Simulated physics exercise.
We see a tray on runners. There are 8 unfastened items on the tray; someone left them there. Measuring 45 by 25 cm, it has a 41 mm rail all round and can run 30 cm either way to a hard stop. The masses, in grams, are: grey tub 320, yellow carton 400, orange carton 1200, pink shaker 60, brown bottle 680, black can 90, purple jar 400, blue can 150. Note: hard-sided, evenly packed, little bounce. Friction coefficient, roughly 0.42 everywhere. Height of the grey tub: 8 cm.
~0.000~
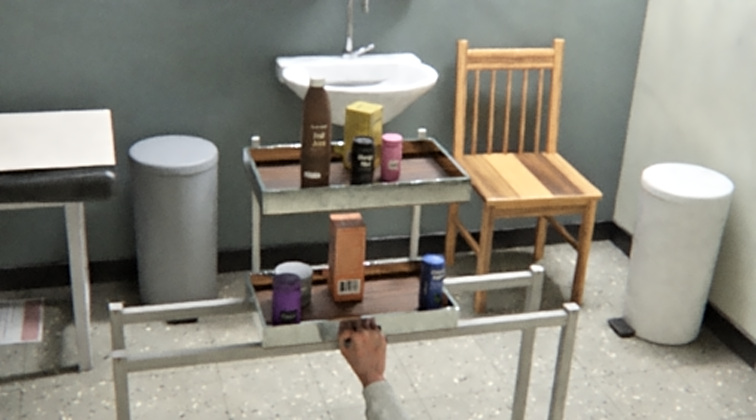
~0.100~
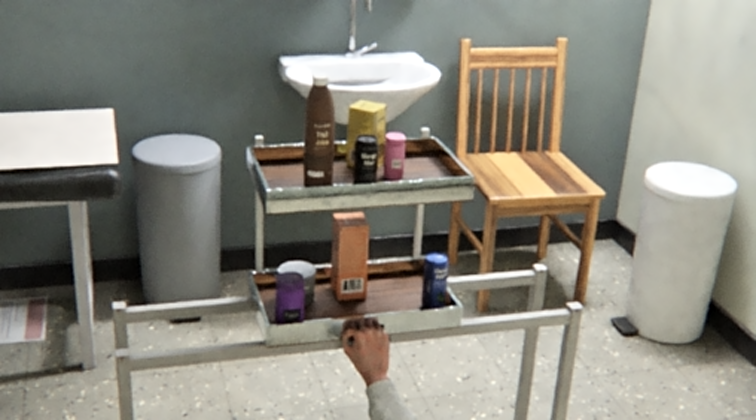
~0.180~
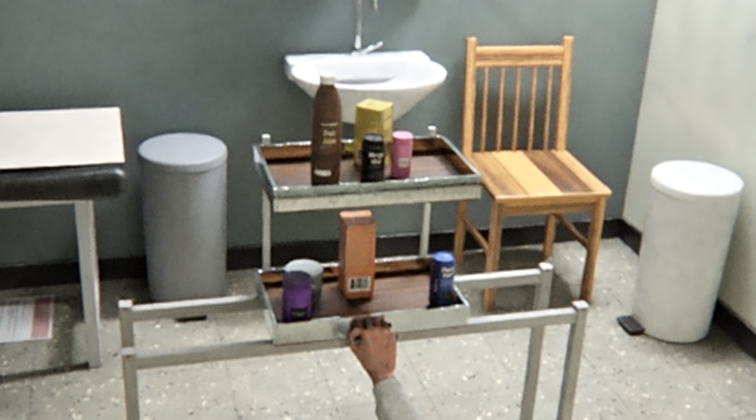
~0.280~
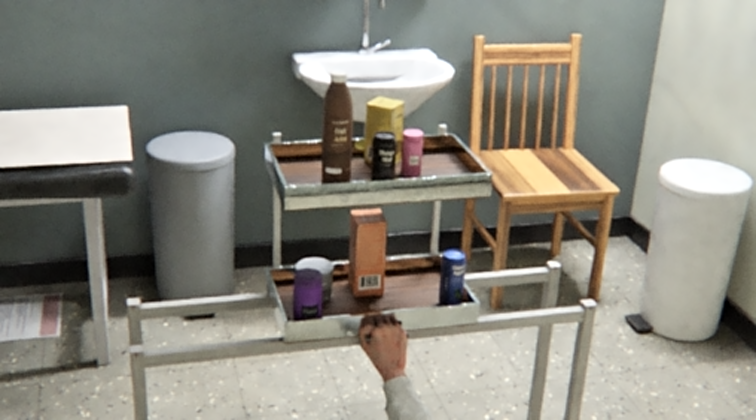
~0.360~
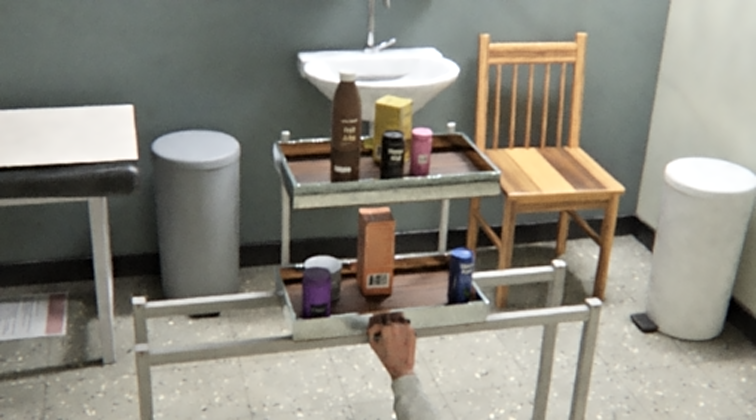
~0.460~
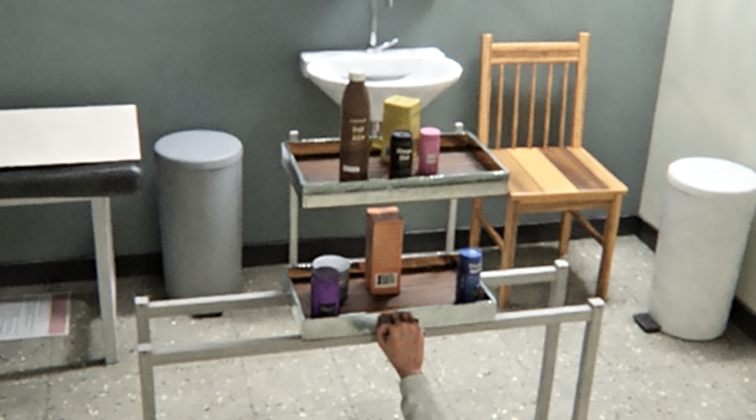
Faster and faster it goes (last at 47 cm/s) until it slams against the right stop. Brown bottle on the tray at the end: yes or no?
Yes.
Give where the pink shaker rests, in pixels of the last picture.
Near (554, 144).
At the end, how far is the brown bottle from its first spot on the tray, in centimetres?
21 cm.
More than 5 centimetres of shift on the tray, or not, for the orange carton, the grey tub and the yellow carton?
Orange carton: Remains in place; grey tub: Remains in place; yellow carton: Remains in place.
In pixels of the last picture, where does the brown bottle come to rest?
Somewhere around (535, 153).
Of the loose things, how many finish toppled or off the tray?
The count comes out at 3.
After 1.36 s, tray 30 cm right; brown bottle 5° off upright near (479, 122); orange carton moved 2 cm; black can moved 2 cm.
After 1.66 s, tray 30 cm right; brown bottle 23° off upright near (497, 121); orange carton moved 2 cm; yellow carton moved 2 cm.
After 1.96 s, tray 30 cm right; brown bottle 71° off upright near (532, 139); black can 51° off upright; pink shaker 29° off upright.
After 2.06 s, tray 30 cm right; brown bottle on its side near (536, 156); pink shaker on its side; black can 67° off upright.
In the end (3.3 s), toppled on the tray, pink shaker, brown bottle and black can; the other 5 under 5 cm from the start. In the last view, brown bottle near (535, 153).
